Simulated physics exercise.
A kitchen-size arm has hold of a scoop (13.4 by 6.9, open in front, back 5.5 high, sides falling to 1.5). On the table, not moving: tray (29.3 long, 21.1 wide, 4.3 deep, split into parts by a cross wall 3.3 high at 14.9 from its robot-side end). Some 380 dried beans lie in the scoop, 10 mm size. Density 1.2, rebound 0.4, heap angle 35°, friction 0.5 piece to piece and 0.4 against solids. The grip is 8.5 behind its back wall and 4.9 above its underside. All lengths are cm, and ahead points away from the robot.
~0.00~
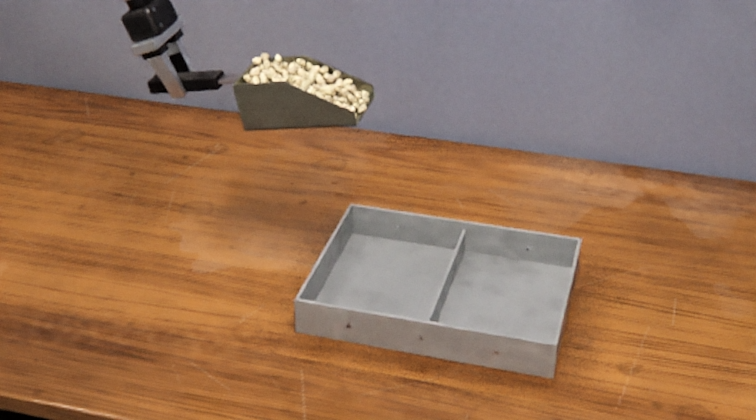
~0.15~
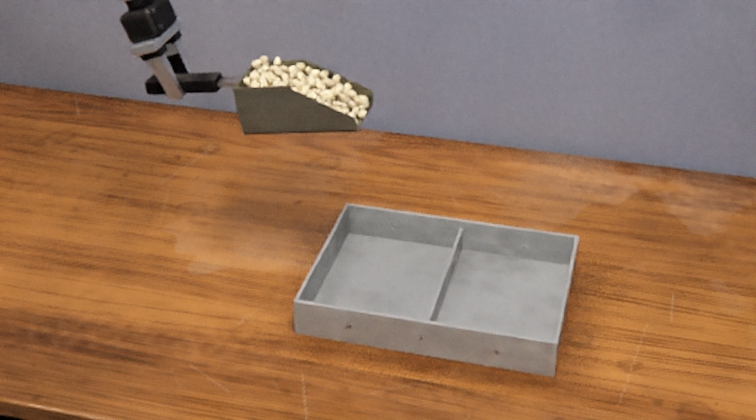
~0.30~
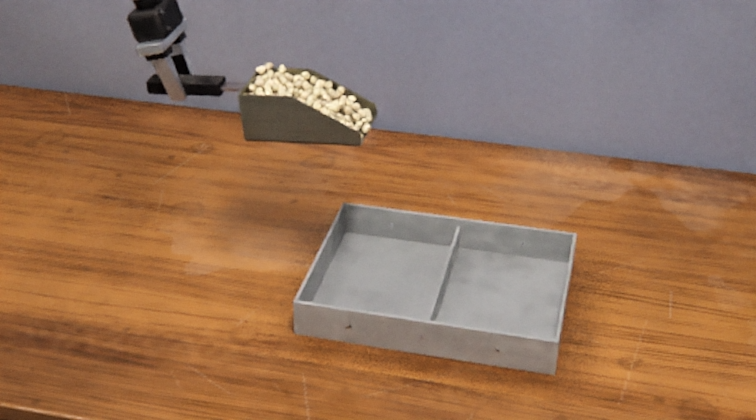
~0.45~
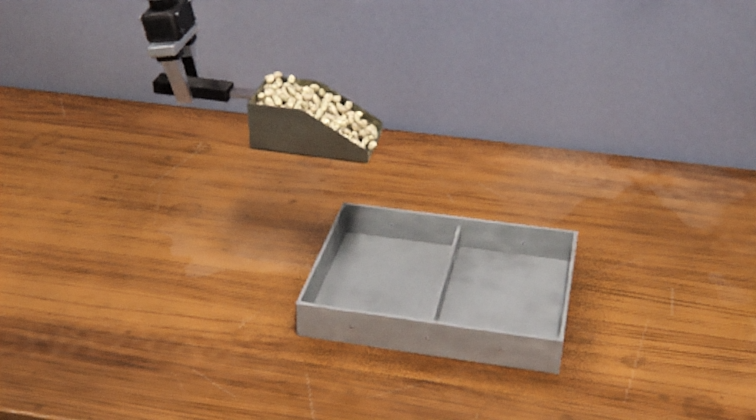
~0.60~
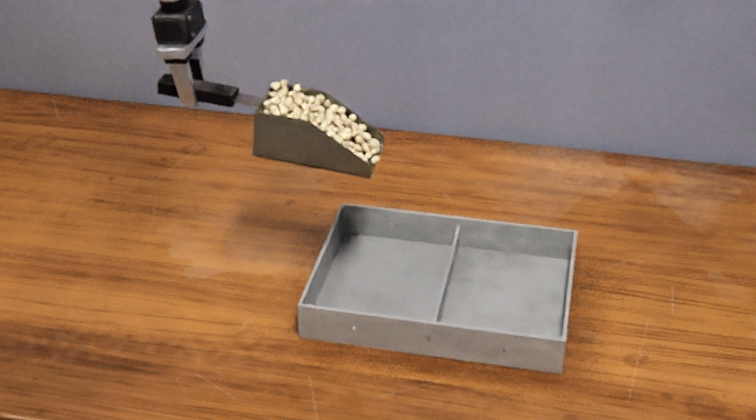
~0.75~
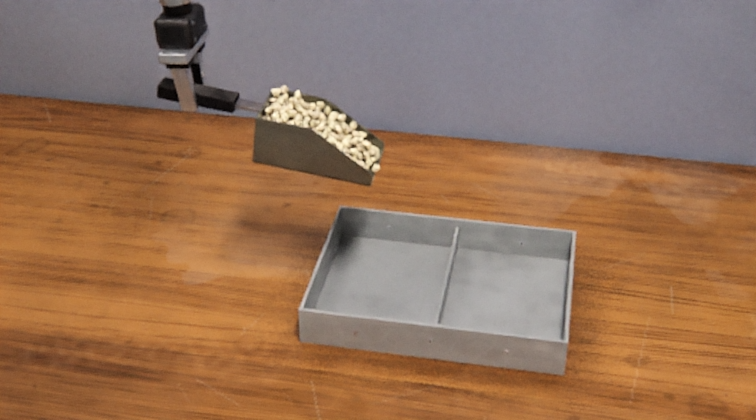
On a wooden table, a robot arm lowering a scoop heaped with pale beans and tilting it forward near a divided grey tray.
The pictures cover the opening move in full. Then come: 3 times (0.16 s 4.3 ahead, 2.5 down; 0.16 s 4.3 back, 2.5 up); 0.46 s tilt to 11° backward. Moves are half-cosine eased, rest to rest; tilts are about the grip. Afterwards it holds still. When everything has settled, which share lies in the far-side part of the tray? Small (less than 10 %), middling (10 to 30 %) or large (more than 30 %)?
In the far-side part of the tray the share is middling, 10 to 30 %.
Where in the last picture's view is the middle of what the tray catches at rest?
At about (425, 291).
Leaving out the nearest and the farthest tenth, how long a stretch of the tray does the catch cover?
Roughly 16 cm.
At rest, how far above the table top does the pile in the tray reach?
About 2.5 cm.
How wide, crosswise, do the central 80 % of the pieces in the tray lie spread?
Roughly 12 cm.
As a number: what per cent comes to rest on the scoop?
Roughly 40 per cent.
After 1.32 s, tilted 7° forward, highest piece 21 above the table; 234 on the scoop, 66 in the robot-side part, 24 in the far-side part, 56 in flight or on a rim.
After 1.89 s, tilted 1° forward, highest piece 22 above the table; 169 in the robot-side part, 144 on the scoop, 64 in the far-side part, 3 in flight or on a rim.
After 2.37 s, tilted 11° backward, highest piece 26 above the table; 173 in the robot-side part, 143 on the scoop, 64 in the far-side part.
After 3.42 s, tilted 11° backward, highest piece 26 above the table; 173 in the robot-side part, 143 on the scoop, 64 in the far-side part.
In the end, 173 in the robot-side part, 143 on the scoop, 64 in the far-side part. That is 17 % in the far-side part of the tray.
